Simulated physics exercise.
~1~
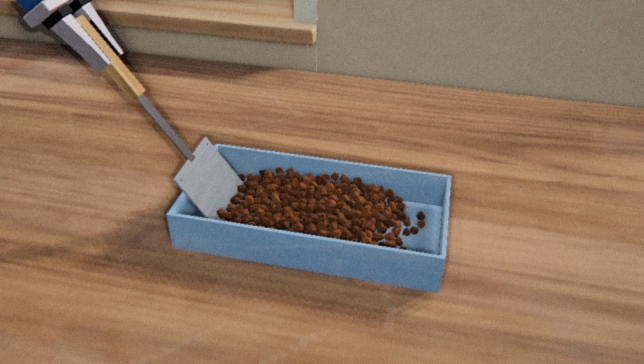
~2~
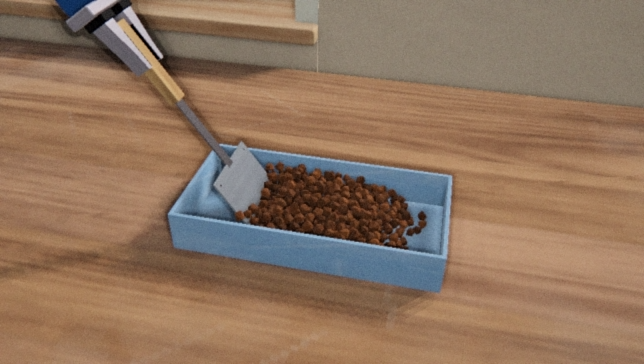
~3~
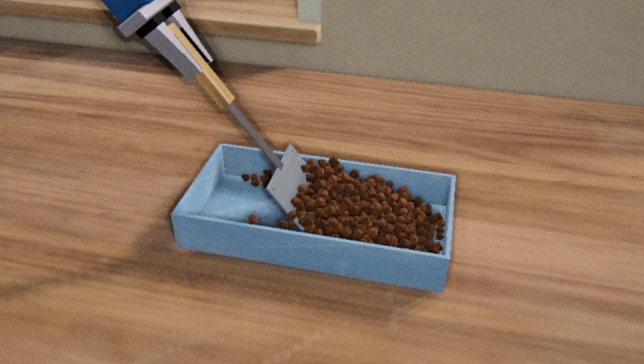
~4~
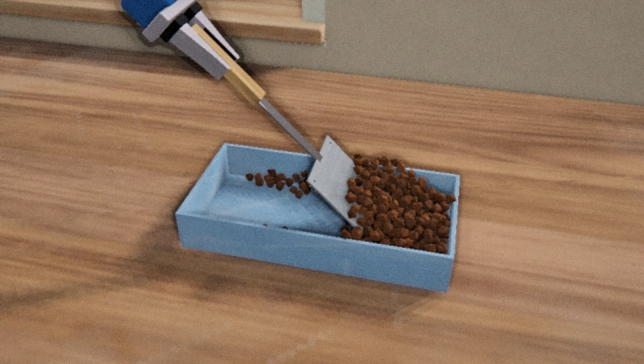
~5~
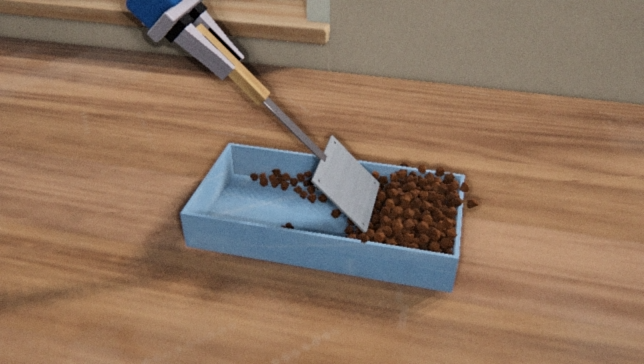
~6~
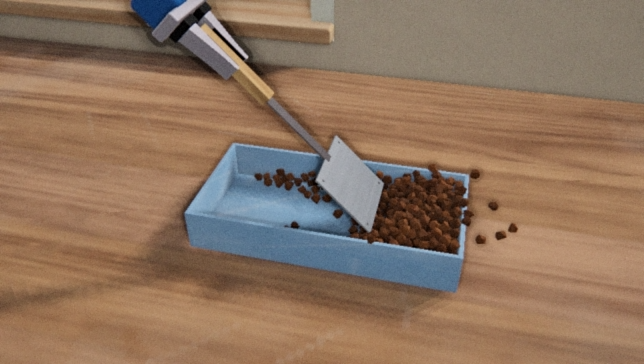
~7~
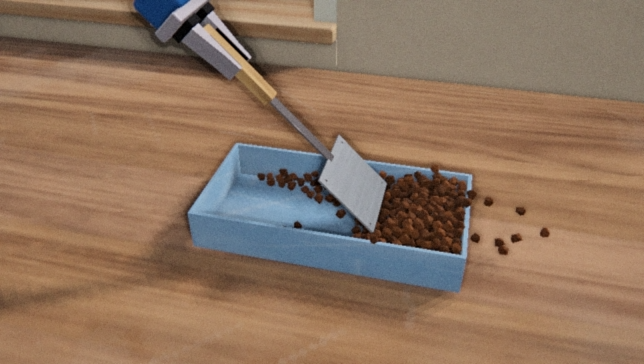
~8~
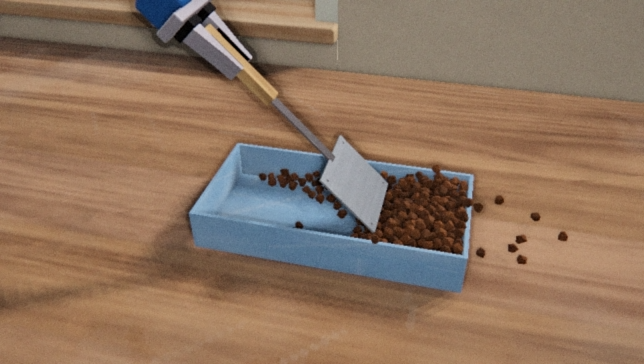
On a wooden tabletop, a robot arm pushed a heap of brown pellets rightward through a blue tray with a flat spatula, then stopped as a few spilled over the right edge and scattered across the table, leaving most piled inside.
